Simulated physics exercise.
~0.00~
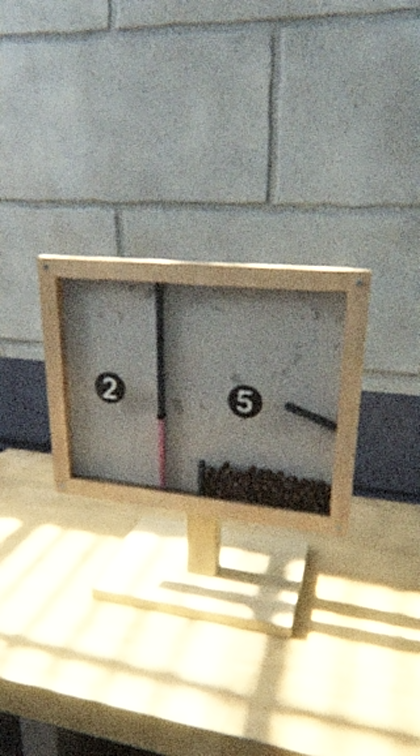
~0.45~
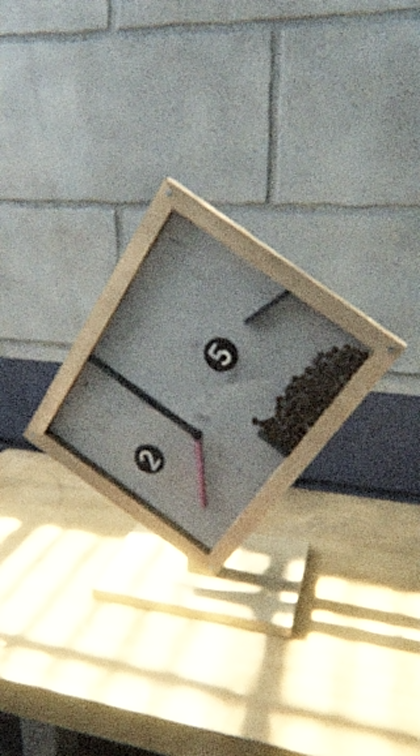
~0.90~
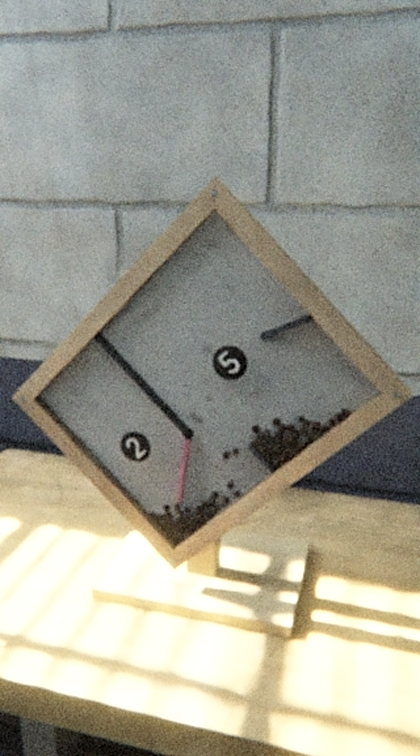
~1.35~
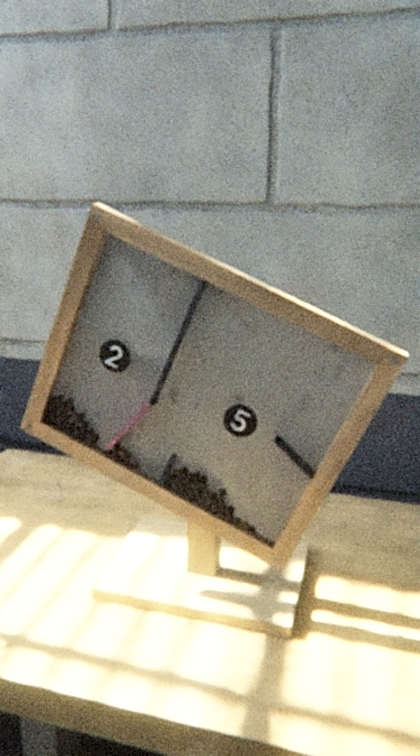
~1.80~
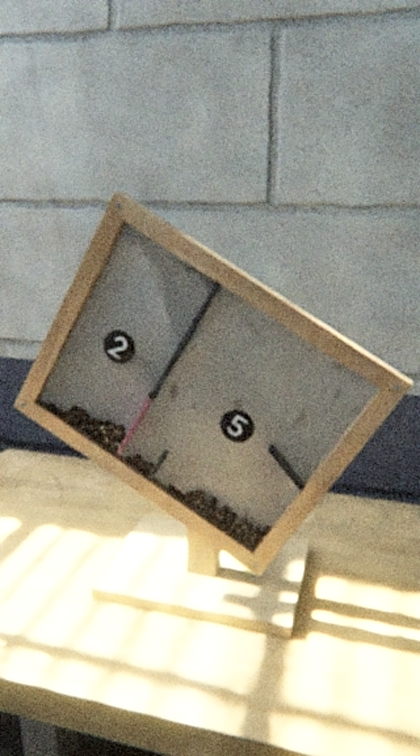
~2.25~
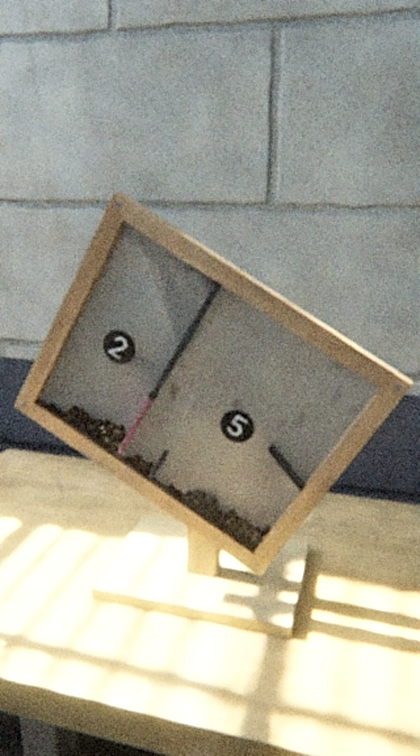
The video shows a wooden-framed, clear-faced box of dark beads tipping steeply anticlockwise, then swinging back clockwise as some beads spill past a swinging pink flap into side two. It stops tilted clockwise, with the flap closed and beads resting in both sides, slightly more in side five.
